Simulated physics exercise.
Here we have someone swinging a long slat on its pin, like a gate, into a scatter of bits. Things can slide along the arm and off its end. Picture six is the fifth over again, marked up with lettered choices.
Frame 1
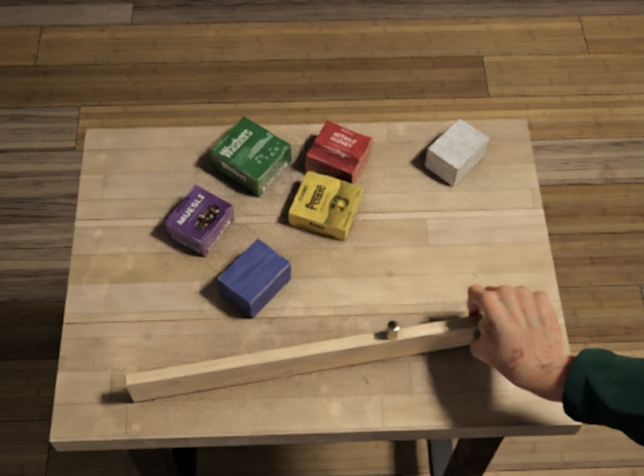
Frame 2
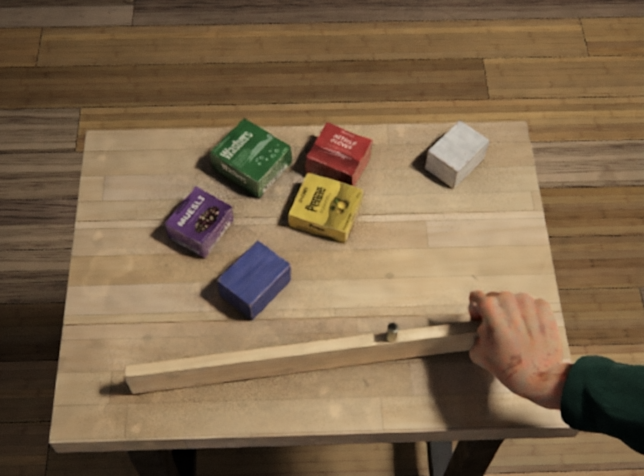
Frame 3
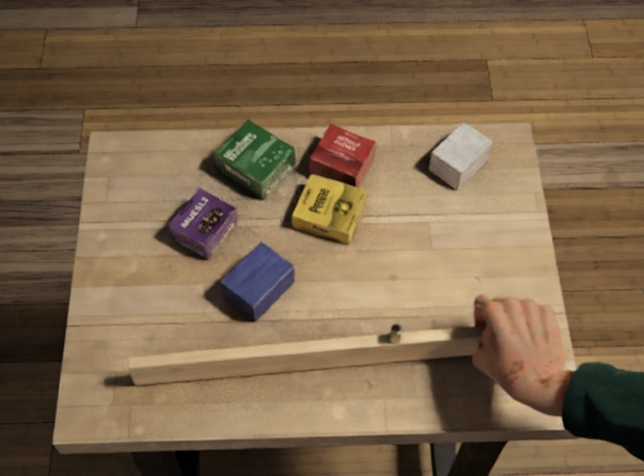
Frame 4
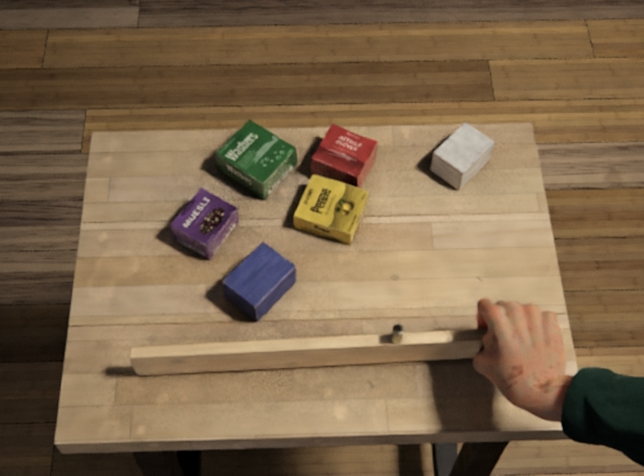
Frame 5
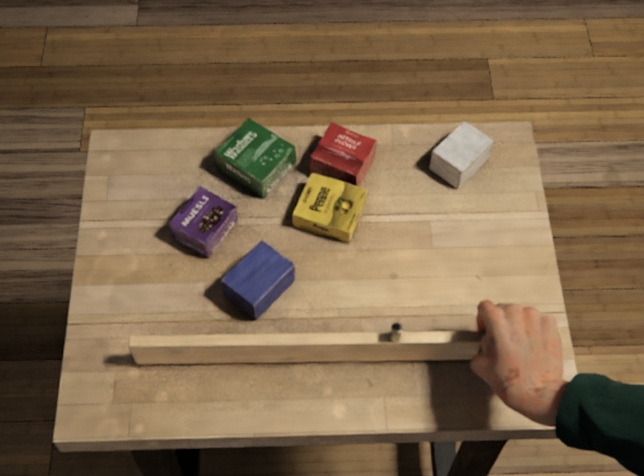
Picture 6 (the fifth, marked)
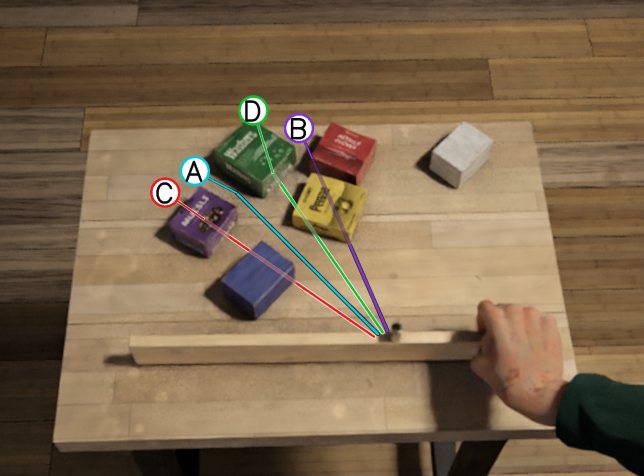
On a wooden table with six small boxes scattered across its far half, a hand at the right grips a long wooden slat and turns it slightly on its pin, the slat's left end moving a little toward the boxes.
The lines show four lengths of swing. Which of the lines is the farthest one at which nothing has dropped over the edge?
It can go as far as A.
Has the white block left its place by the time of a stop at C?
No.
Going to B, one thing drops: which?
The green box goes over.
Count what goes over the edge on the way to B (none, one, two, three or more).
By then, one.
On the copy, A at (304, 260); B at (348, 240); C at (286, 276); D at (325, 248).
On A. First, arm (265, 299); blue block (261, 271); green box (256, 158).
Then, arm (286, 265); purple box (221, 199); yellow packet (335, 205).
Finally, arm (304, 248); green box (284, 132); red box (364, 141); nothing has fallen.
By contrast, B drops the green box; C is safe but short; D drops the green box.
